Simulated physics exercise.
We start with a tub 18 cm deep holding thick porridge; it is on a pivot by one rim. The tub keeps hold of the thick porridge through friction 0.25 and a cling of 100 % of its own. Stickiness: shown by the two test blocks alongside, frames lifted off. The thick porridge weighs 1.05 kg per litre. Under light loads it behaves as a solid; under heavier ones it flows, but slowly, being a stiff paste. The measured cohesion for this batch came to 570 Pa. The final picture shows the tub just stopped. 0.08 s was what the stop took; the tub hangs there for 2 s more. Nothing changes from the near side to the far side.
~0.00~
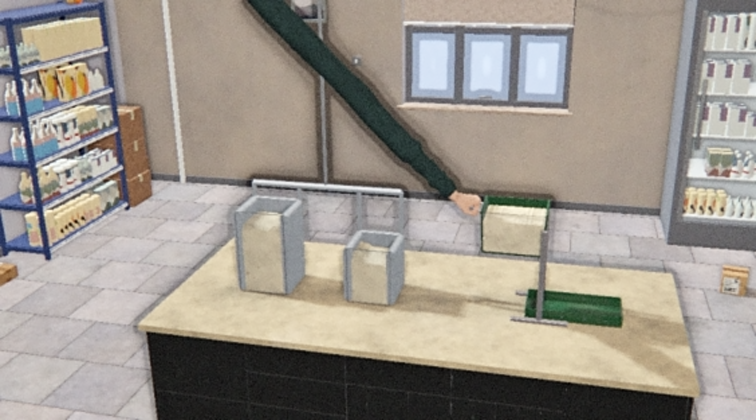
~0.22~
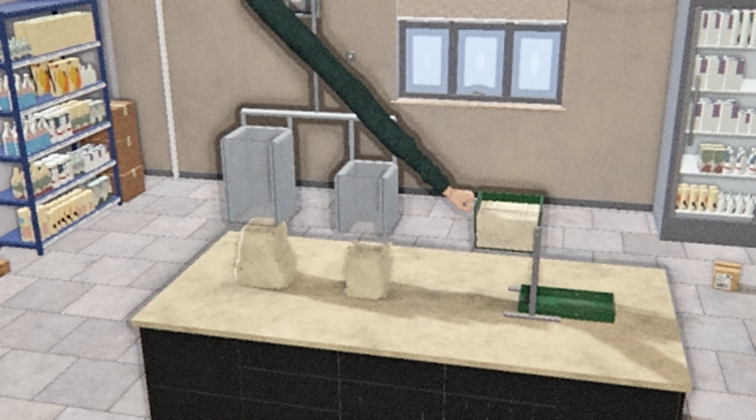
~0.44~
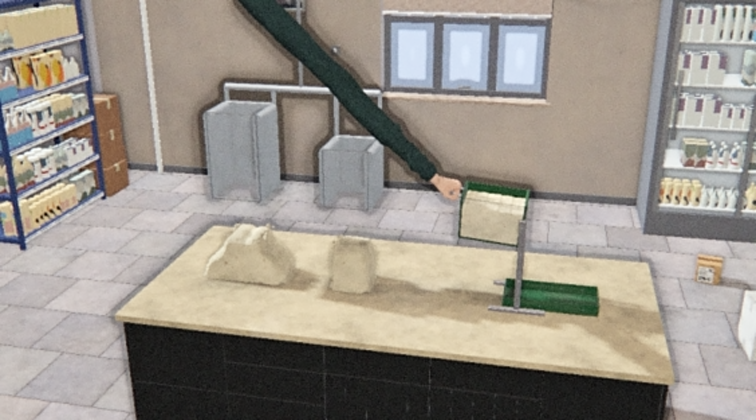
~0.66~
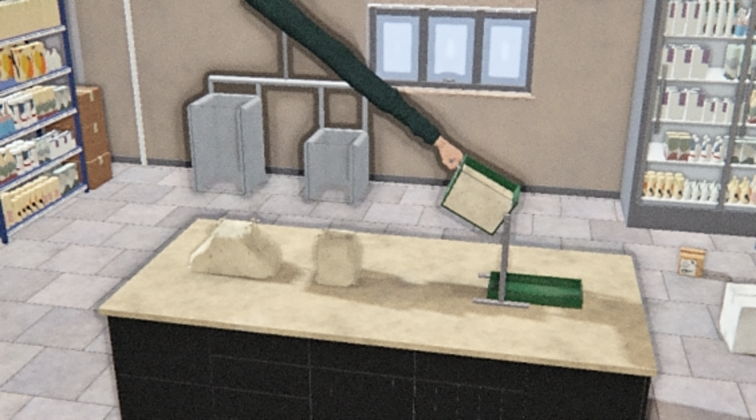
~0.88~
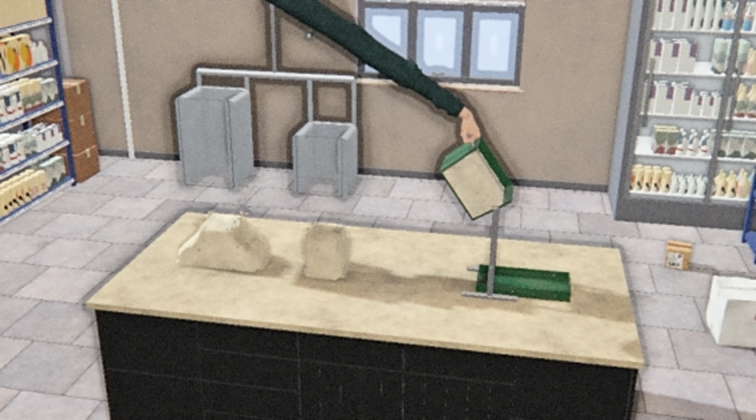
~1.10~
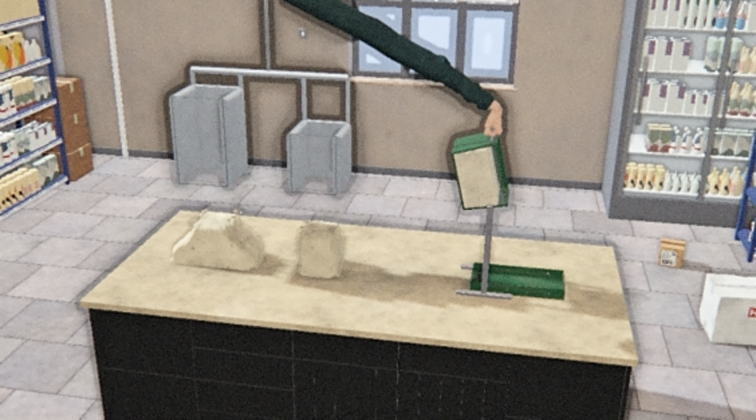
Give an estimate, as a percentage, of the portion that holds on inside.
The portion holding on inside is about 100 %.
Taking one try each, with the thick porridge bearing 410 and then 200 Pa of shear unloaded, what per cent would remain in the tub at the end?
Respectively 100 % and 50 %.
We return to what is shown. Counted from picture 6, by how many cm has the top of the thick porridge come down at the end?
Some 0 cm.
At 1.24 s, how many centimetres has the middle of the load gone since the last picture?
Something like 0 cm, I'd say.
After 1.24 s, the tub is at 76 degrees and holds 100 %.
After 1.41 s, the tub is at 76 degrees and holds 100 %.
After 1.58 s, the tub is at 76 degrees and holds 100 %.
After 1.75 s, the tub is at 76 degrees and holds 100 %.
After 3.10 s, at the end, the tub is at 76 degrees and holds 100 %.
